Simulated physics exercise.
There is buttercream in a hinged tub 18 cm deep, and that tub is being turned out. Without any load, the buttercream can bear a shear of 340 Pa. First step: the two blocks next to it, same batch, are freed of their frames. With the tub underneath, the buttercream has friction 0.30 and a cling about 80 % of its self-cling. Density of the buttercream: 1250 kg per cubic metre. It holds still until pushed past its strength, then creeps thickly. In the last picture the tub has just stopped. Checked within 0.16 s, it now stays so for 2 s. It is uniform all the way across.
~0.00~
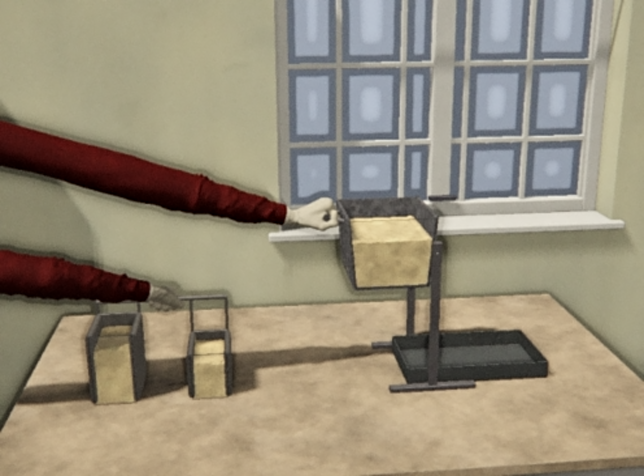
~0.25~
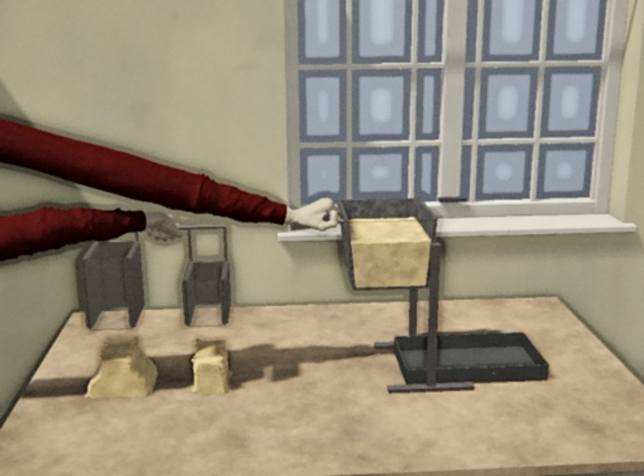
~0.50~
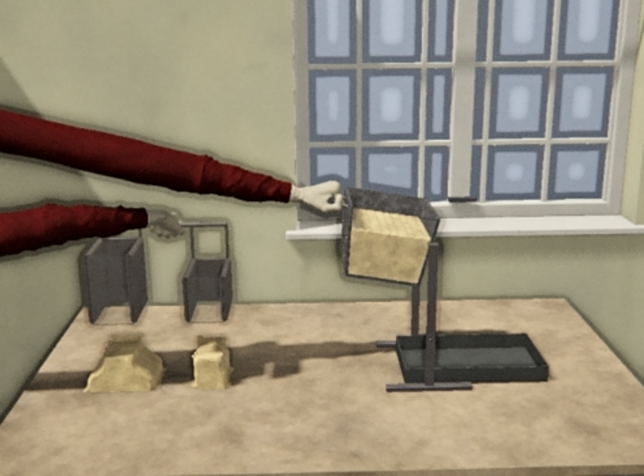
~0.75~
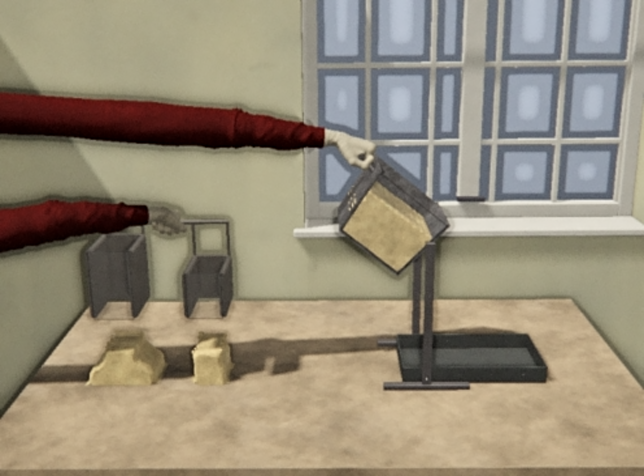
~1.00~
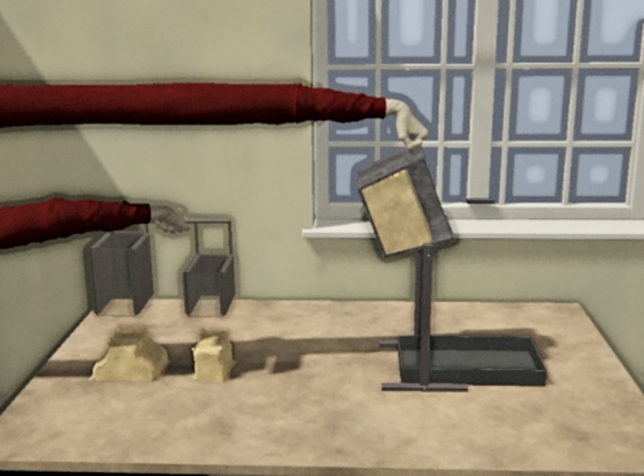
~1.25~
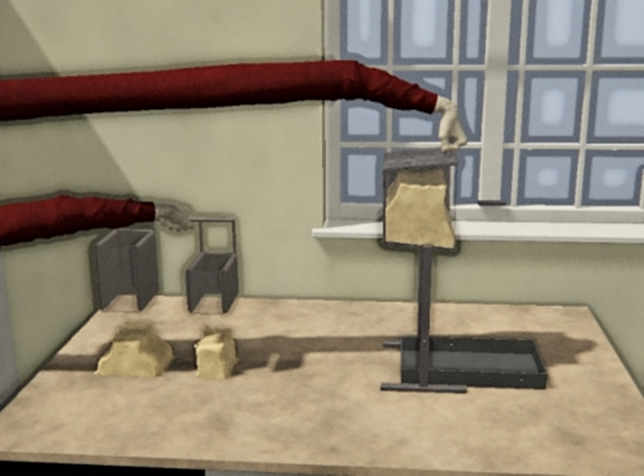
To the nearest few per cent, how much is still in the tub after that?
About 46 %.
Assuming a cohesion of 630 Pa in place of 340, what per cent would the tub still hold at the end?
That comes out at roughly 100 %.
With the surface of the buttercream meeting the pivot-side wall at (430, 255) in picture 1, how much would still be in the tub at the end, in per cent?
95 %.
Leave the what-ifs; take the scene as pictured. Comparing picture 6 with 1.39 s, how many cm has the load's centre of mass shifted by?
About 5 cm.
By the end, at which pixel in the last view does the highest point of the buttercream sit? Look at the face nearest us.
(408, 218).
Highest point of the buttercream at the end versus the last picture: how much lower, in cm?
9 cm.
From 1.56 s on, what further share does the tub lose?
Around 6 percent of the load.
By 1.39 s, the tub is at 89 degrees and holds 79 %.
By 1.56 s, the tub is at 89 degrees and holds 52 %.
By 1.73 s, the tub is at 89 degrees and holds 46 %.
By 1.90 s, the tub is at 89 degrees and holds 46 %.
By 3.25 s, at the end, the tub is at 89 degrees and holds 46 %.
